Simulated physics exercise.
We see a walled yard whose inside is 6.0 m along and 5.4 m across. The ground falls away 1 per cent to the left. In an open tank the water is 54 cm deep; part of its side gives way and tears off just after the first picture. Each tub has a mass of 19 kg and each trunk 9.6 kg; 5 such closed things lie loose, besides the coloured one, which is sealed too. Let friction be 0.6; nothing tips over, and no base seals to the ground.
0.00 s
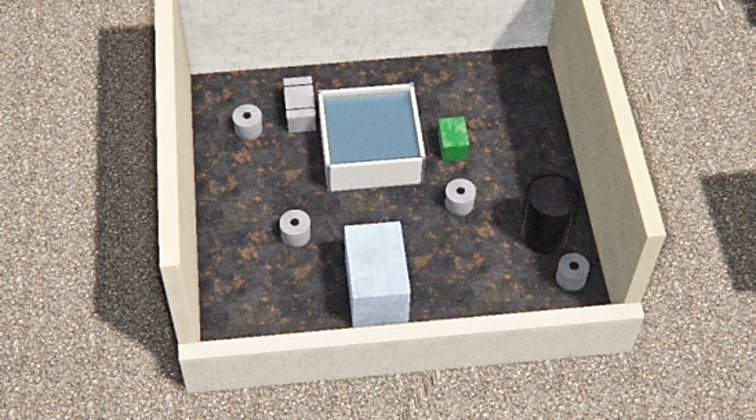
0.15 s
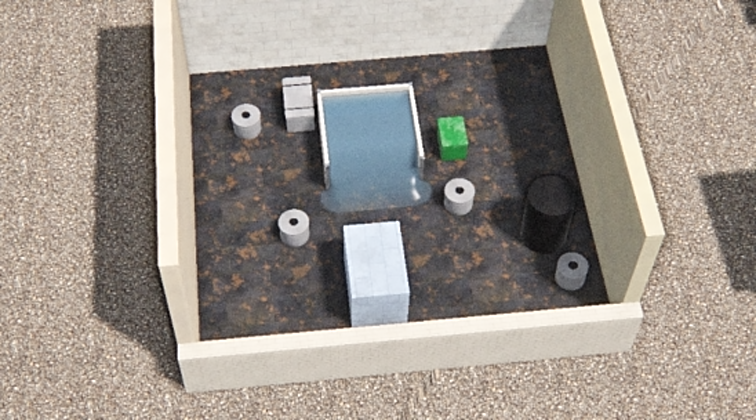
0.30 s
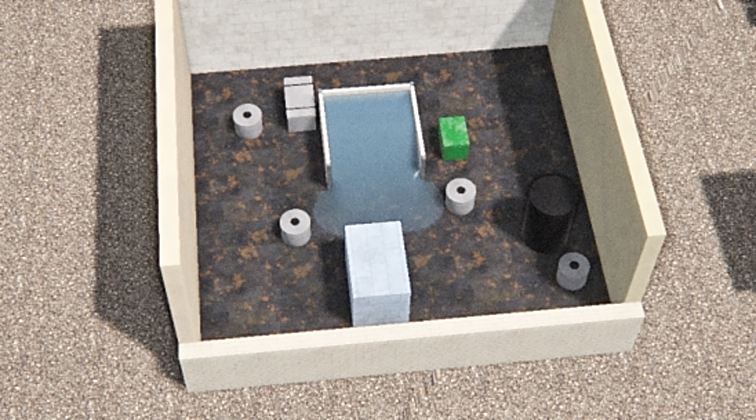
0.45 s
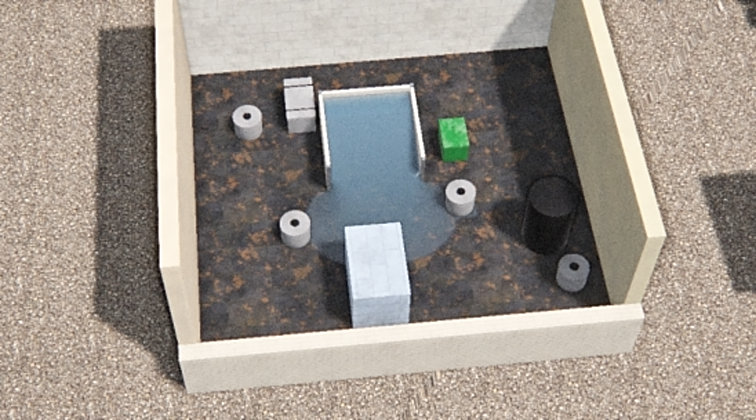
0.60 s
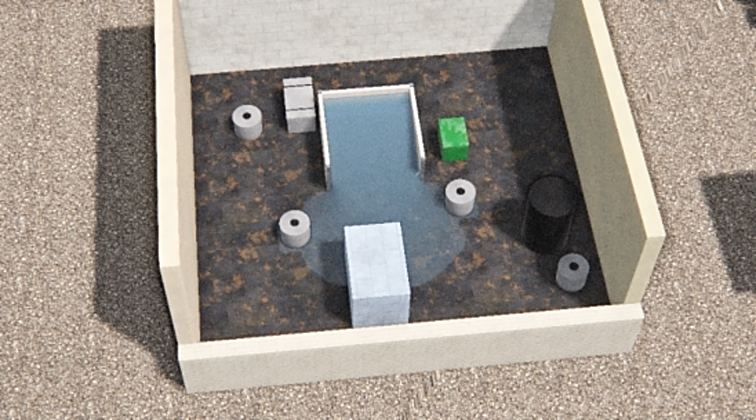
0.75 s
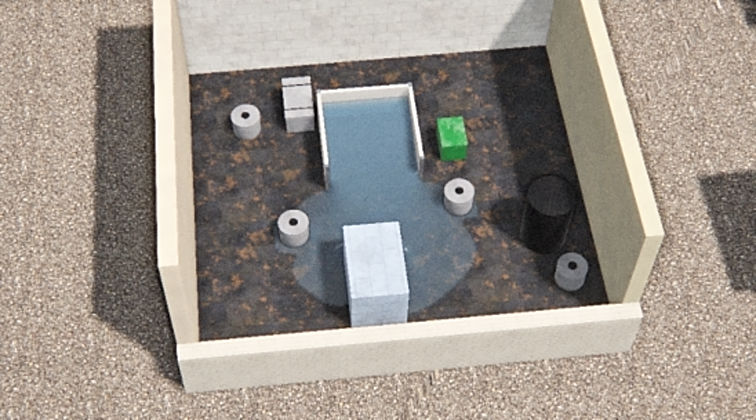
Water pouring from the open front of a tank and spreading around a pale block in a walled yard, the green chest staying still.
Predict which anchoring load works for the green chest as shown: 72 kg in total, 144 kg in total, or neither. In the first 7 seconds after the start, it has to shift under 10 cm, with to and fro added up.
The heavier one is not needed.
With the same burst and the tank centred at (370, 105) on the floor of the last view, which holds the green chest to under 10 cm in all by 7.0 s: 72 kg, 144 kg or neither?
For that case: Lighter one suffices.
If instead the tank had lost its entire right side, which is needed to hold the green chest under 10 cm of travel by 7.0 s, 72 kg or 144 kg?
In that case just the heavier mass works.
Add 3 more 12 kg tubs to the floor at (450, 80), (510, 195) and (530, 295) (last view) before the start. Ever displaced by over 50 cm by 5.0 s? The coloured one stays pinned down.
Results, in sequence: Not exceeded / not exceeded / exceeded.
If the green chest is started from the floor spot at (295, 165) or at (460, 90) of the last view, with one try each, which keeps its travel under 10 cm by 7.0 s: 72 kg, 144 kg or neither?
In that order: The smaller is enough; either load holds.
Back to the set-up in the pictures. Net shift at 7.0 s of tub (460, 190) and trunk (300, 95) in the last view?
Net distance: First 0 cm, second 0 cm.
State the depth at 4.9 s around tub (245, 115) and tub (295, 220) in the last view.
Depth approx. 1 cm / 5 cm.
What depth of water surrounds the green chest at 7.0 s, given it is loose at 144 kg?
Around 2 cm.
After 1.4 s the green chest would be 0 cm from its start with 72 kg and 0 cm from its start with 144 kg; 0 cm of water round it then.
After 3.1 s the green chest would be 0 cm from its start with 72 kg and 0 cm from its start with 144 kg; 0 cm of water round it then.
After 4.9 s the green chest would be 0 cm from its start with 72 kg and 0 cm from its start with 144 kg; 1 cm of water round it then.
After 7.0 s the green chest would be 0 cm from its start with 72 kg and 0 cm from its start with 144 kg; 2 cm of water round it then.
